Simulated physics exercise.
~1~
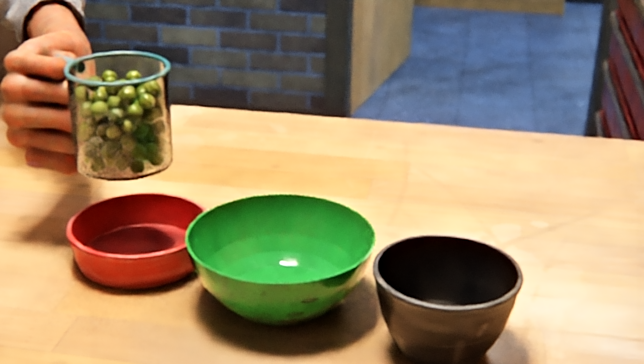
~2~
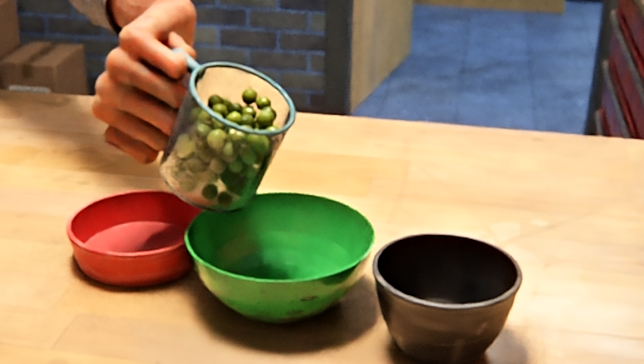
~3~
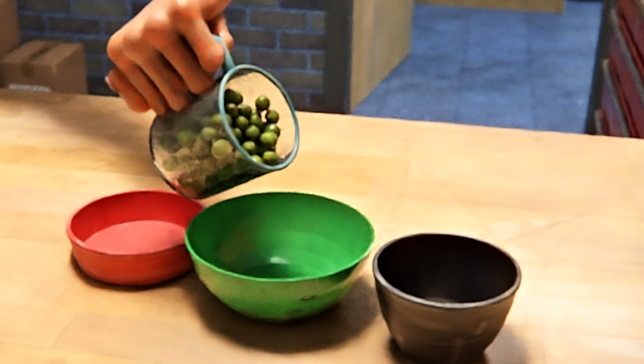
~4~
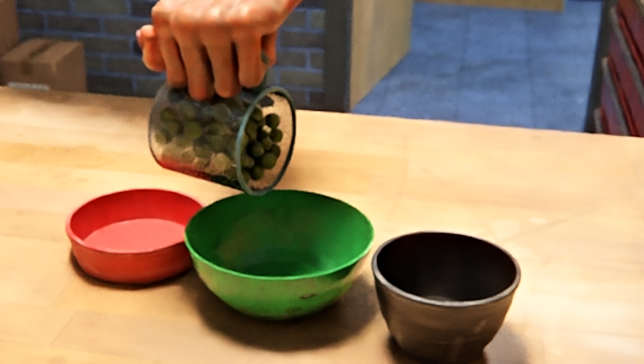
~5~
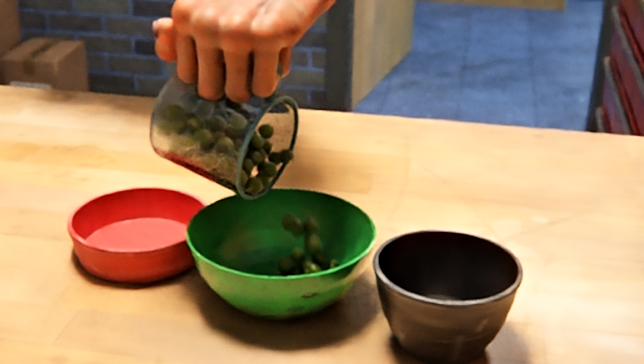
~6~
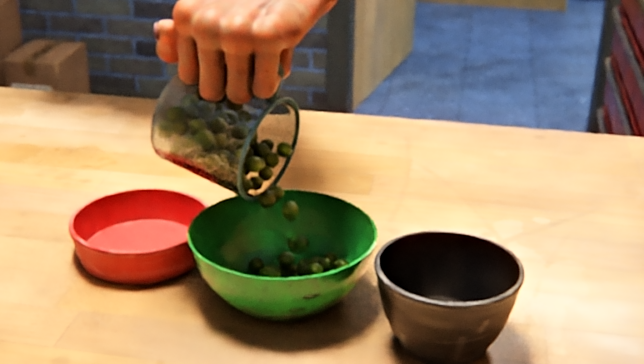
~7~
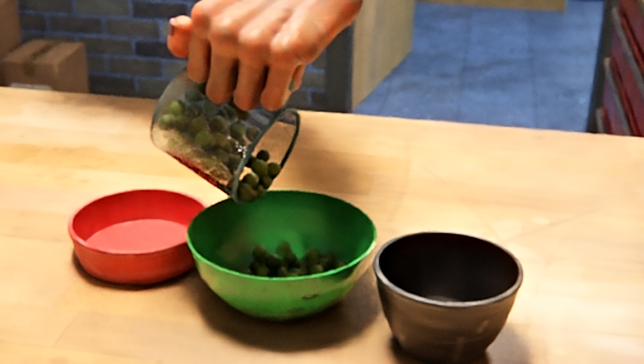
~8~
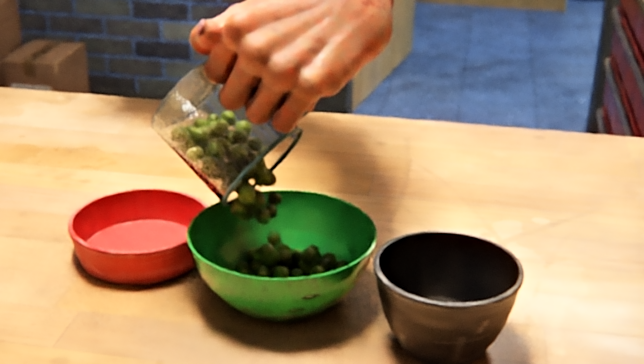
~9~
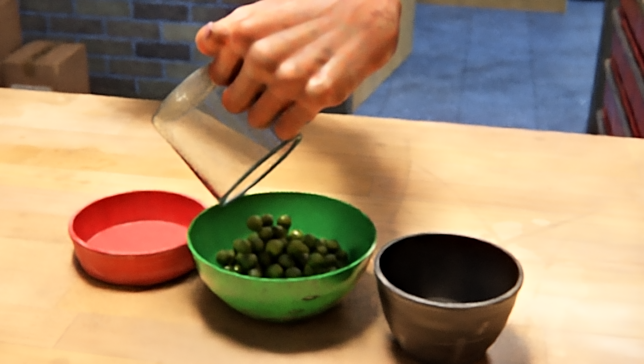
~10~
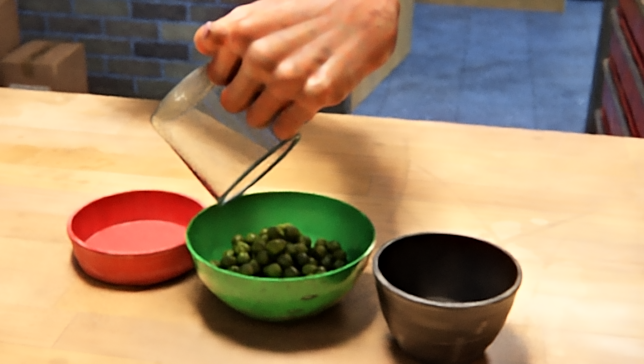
Hand tilting a clear cup of small green olives over a green bowl between red and black ones, emptying it completely.
